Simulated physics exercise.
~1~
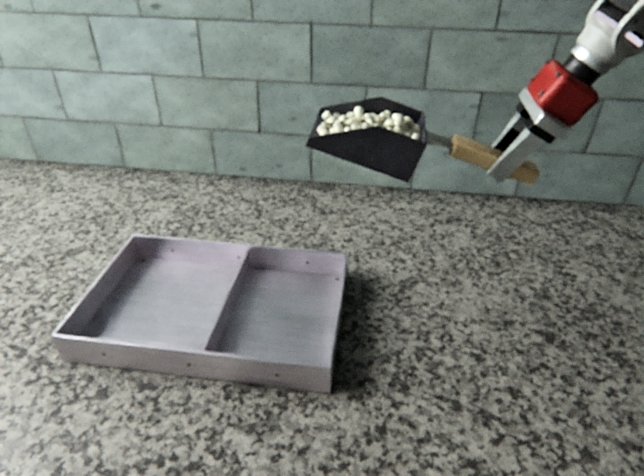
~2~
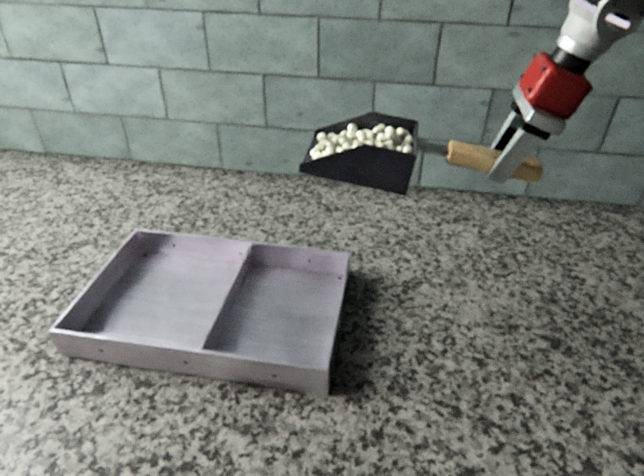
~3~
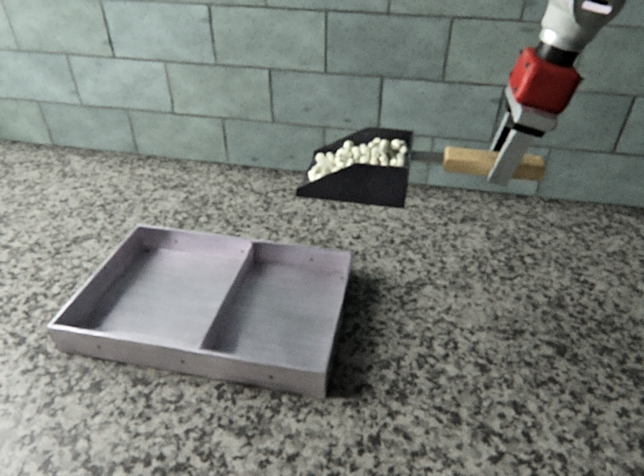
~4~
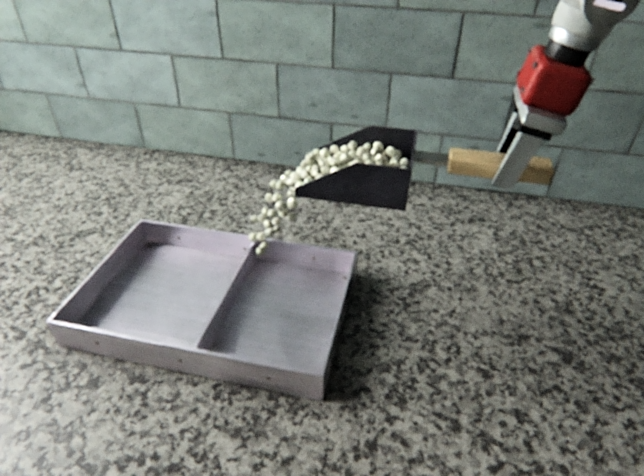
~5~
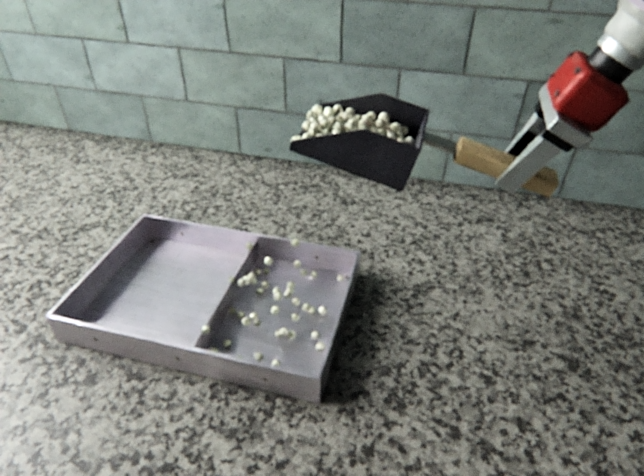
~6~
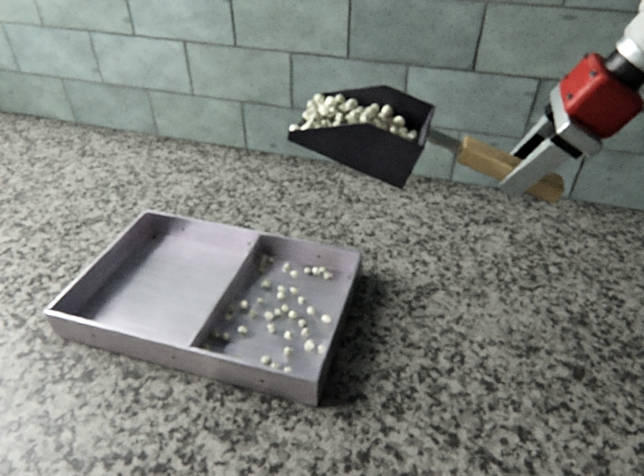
At the start, a red and white robot arm grips the wooden handle of a black scoop heaped with small whitish beads, held above a speckled counter near a pale lilac tray with two compartments. The arm lowers the scoop a little and tips its open front downward. Beads slide over the edge and fall in a curved stream toward the tray's divider. The arm then tilts the scoop back and raises it, stopping the flow. Scattered beads settle in the right compartment, the left looks empty, and most of the load stays in the scoop.
